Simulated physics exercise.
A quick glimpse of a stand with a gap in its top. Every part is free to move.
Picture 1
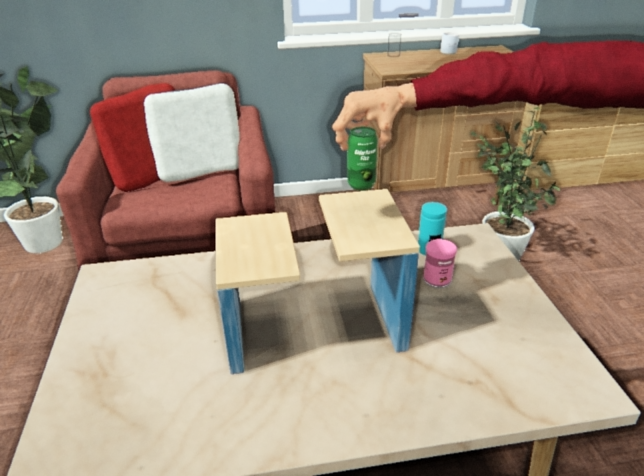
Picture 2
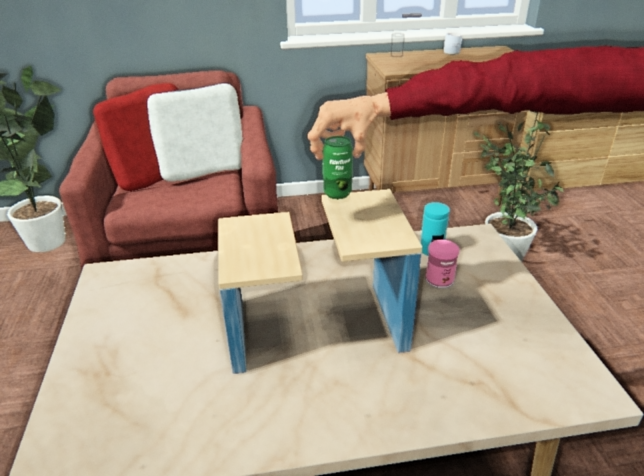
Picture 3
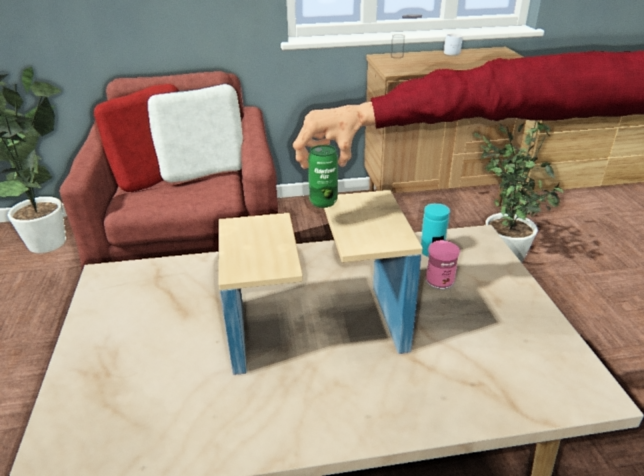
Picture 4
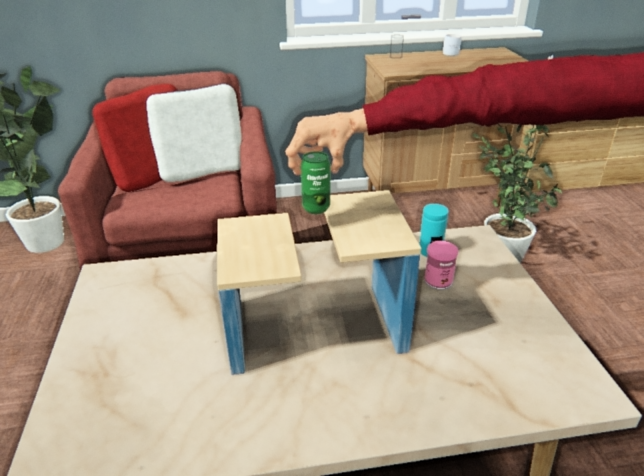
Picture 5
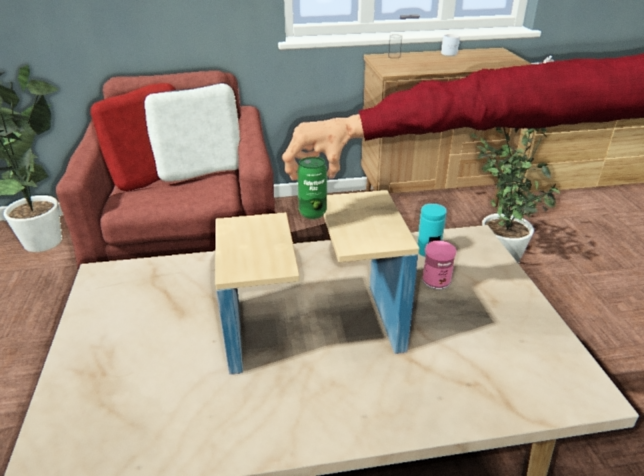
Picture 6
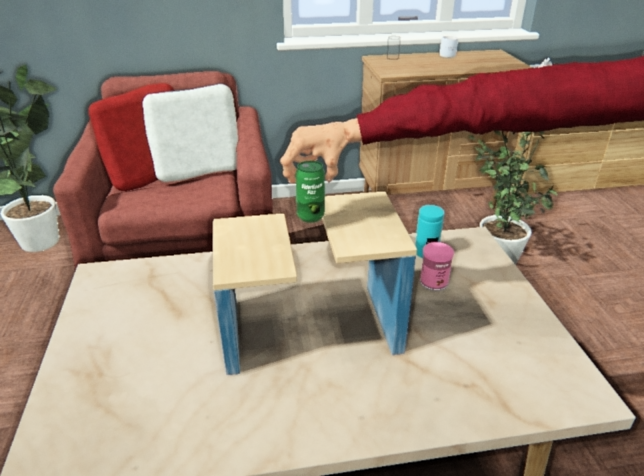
In a living room, a hand in a red sleeve carried a green can leftward and slightly down above a two-part wooden stand on a table, then held it nearly still over the gap.
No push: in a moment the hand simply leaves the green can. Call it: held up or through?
Through.
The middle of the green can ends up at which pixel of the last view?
Near (312, 309).
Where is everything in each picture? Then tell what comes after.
Being brought over the gap; green can (362, 159); pink tin (439, 264), in the first picture.
Being brought over the gap; green can (338, 168); pink tin (442, 264), in the second picture.
Being brought over the gap; green can (323, 177); pink tin (442, 265), in the third picture.
Being brought over the gap; green can (316, 183); pink tin (441, 265), in the fourth picture.
Being brought over the gap; green can (313, 189); pink tin (439, 265), in the fifth picture.
Held still over the gap; green can (311, 192); pink tin (436, 267), in the sixth picture.
Then, 0.30 s after the last picture, green can slid well along near (312, 271).
Then, 0.40 s after the last picture, green can slid well along near (312, 303).
At rest, moved from the start, green can; the other 2 in place. Seen from the same camera at the end, green can near (312, 309). The can drops through.
